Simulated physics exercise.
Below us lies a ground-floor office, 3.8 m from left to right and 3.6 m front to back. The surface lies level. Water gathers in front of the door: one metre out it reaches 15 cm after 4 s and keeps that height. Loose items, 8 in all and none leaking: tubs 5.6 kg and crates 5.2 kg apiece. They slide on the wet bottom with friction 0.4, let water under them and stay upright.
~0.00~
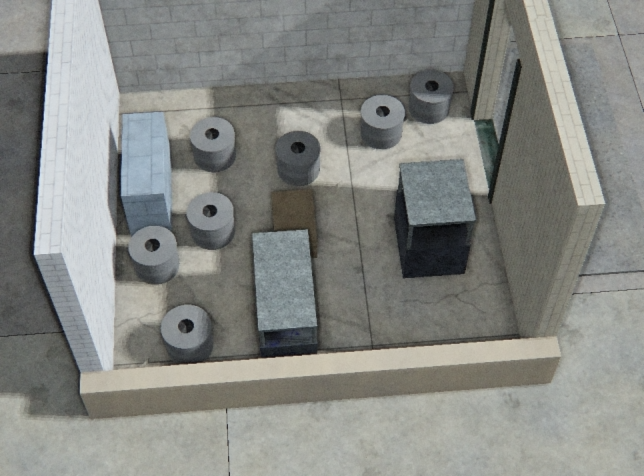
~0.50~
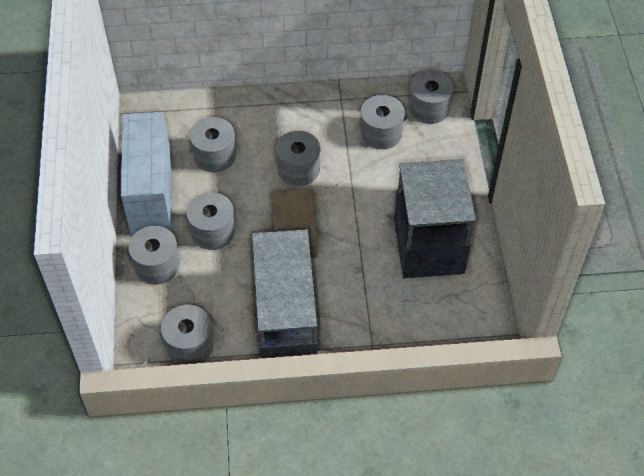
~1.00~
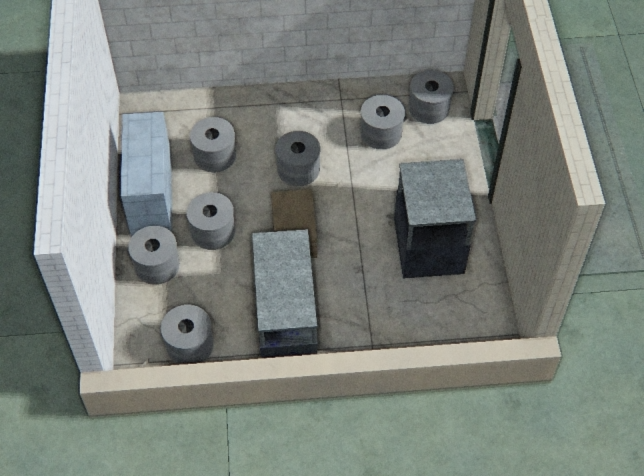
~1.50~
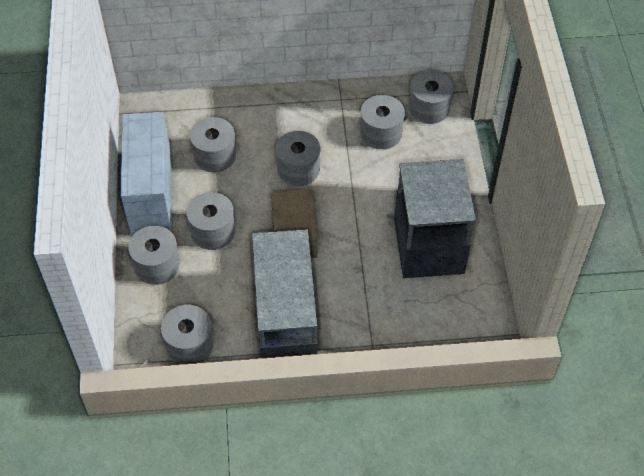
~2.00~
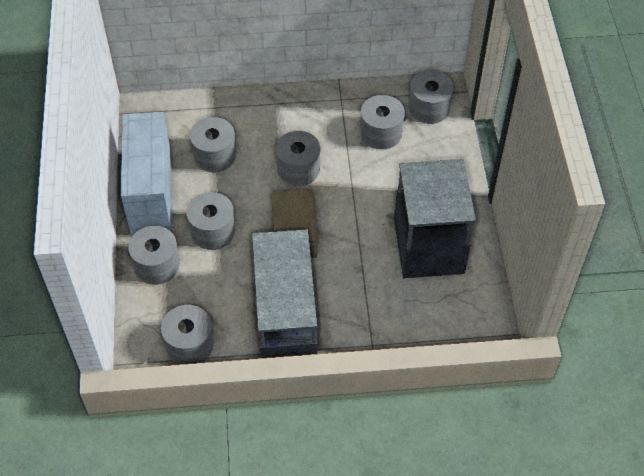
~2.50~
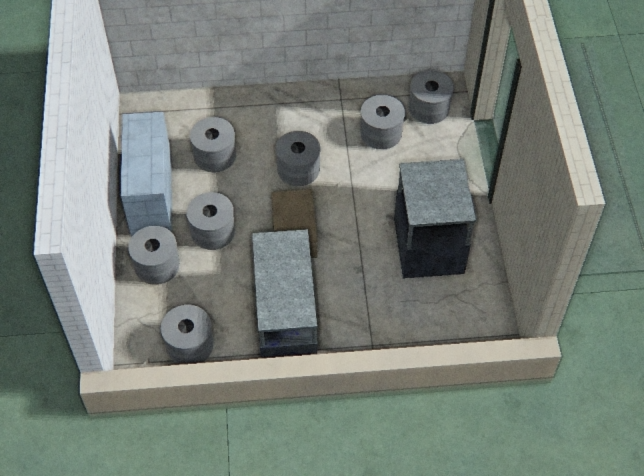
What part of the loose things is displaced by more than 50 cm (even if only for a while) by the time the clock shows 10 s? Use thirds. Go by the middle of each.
It is two thirds or more.
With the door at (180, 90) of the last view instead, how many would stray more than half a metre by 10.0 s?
Then 5.
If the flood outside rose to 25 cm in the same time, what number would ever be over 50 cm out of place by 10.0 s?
In that case 6 of them.
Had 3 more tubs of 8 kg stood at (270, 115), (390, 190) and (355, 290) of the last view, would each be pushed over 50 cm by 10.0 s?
In turn: Over, more, under.
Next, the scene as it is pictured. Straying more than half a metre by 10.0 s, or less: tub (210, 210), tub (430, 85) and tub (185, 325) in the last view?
In turn: Over, short of it, less.
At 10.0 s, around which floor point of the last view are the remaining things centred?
Around (213, 232).
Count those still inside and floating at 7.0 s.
5 of them.
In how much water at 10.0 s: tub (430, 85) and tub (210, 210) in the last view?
Roughly 4 and 5 cm.
After 3.5 s 0 of 8 are over 50 cm from their spots; 0 afloat.
After 4.5 s 0 of 8 are over 50 cm from their spots; 0 afloat.
After 7.0 s 3 of 8 are over 50 cm from their spots; 5 afloat.
After 10.0 s 6 of 8 are over 50 cm from their spots, and 6 have been at some point; 8 afloat.
